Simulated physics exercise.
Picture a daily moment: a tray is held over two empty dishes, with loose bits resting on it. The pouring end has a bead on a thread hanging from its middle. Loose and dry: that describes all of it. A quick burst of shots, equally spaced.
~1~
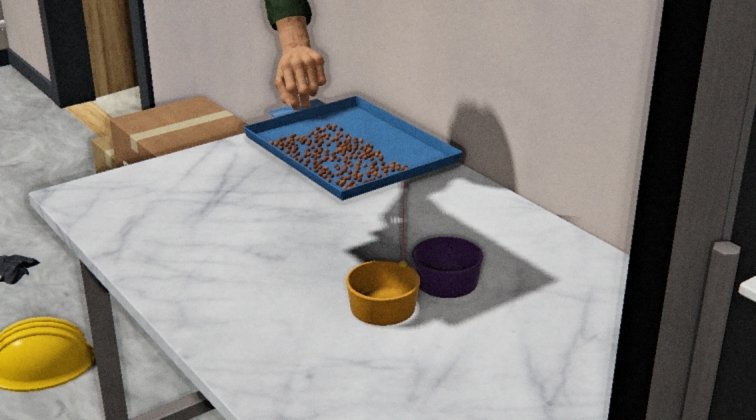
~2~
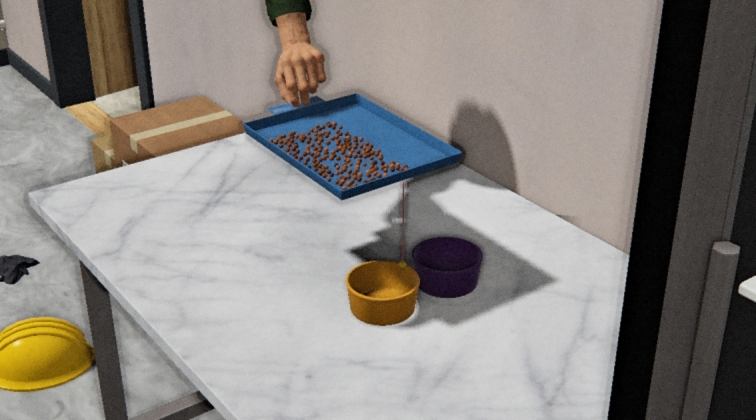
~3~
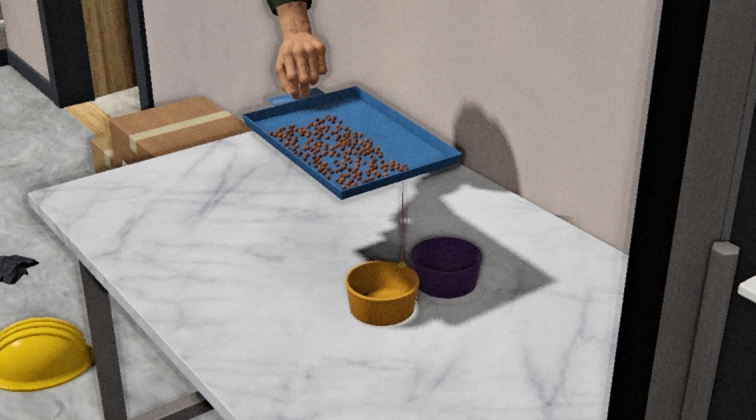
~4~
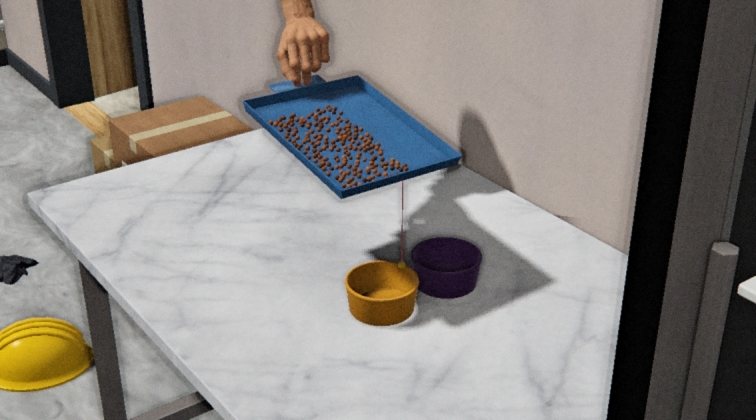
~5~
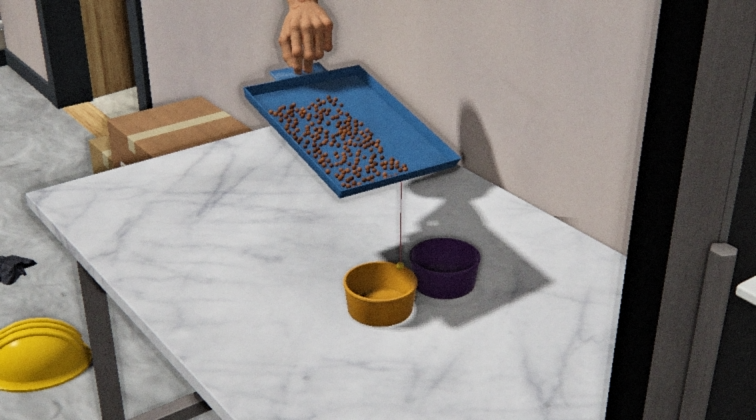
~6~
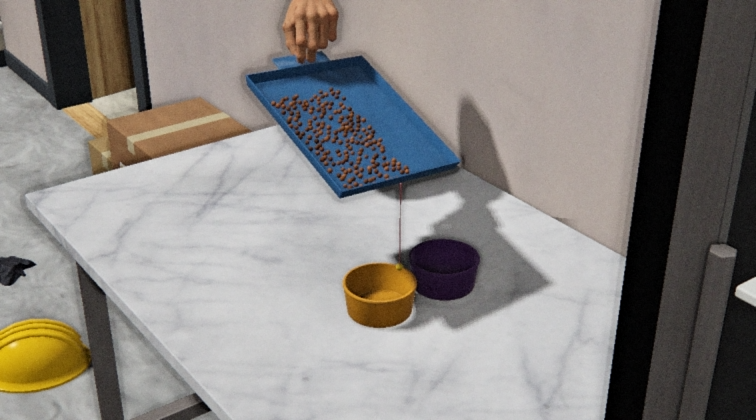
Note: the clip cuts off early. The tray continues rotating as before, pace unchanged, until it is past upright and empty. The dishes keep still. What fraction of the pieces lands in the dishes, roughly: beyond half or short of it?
The dishes will catch only a minority of the load.
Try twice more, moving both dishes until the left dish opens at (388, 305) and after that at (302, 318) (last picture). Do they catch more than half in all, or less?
Taking them in turn, it's beyond half and then short of half.
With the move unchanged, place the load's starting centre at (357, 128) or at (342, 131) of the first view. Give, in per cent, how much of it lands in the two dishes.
It comes to about 50 per cent the first time and about 50 per cent the second.
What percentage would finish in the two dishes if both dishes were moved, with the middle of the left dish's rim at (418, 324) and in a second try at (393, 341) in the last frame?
Trial 1 near 10 percent, trial 2 near 10 percent.
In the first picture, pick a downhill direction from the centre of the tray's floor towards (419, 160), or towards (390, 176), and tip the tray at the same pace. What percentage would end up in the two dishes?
The first gives 80 %, the second 10 %.
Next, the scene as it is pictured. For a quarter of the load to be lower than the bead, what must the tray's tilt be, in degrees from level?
Near 105 degrees.
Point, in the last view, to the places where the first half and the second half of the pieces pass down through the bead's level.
At (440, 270) for the first part, then at (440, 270) for the others.
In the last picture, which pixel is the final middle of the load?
Around (450, 306), give or take.
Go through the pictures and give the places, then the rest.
The first picture shows corners of the pouring end at (342, 190) and (458, 152), level; middle of the load at (335, 157), cereal balls; left dish at (404, 307); right dish at (469, 280); bead on its thread at (403, 265).
The second picture shows corners of the pouring end at (342, 189) and (458, 152), level; middle of the load at (334, 156).
The third picture shows corners of the pouring end at (342, 189) and (458, 153), tipped barely, lowest at the right corner; middle of the load at (334, 152).
The fourth picture shows corners of the pouring end at (343, 189) and (458, 155), tipped a little, lowest at the right corner; middle of the load at (334, 146).
The fifth picture shows corners of the pouring end at (342, 189) and (458, 157), tipped a little, lowest at the right corner; middle of the load at (334, 141).
The sixth picture shows corners of the pouring end at (343, 189) and (457, 160), tipped clearly, lowest at the right corner; middle of the load at (336, 138); left dish at (401, 309); right dish at (466, 282).
Soon after the last picture, tray tipped steeply; nearly all on the tray; a stray few outside both; a small part in the air.
A little later, tray tipped past a quarter turn; about half on the tray; a small part in the right dish; a small part outside both; about a third in the air.
Later still, tray tipped past a quarter turn; a stray few in the left dish; about a third in the right dish; about two thirds outside both.
At rest, tray tipped past a quarter turn; a stray few in the left dish; about a third in the right dish; about two thirds outside both.
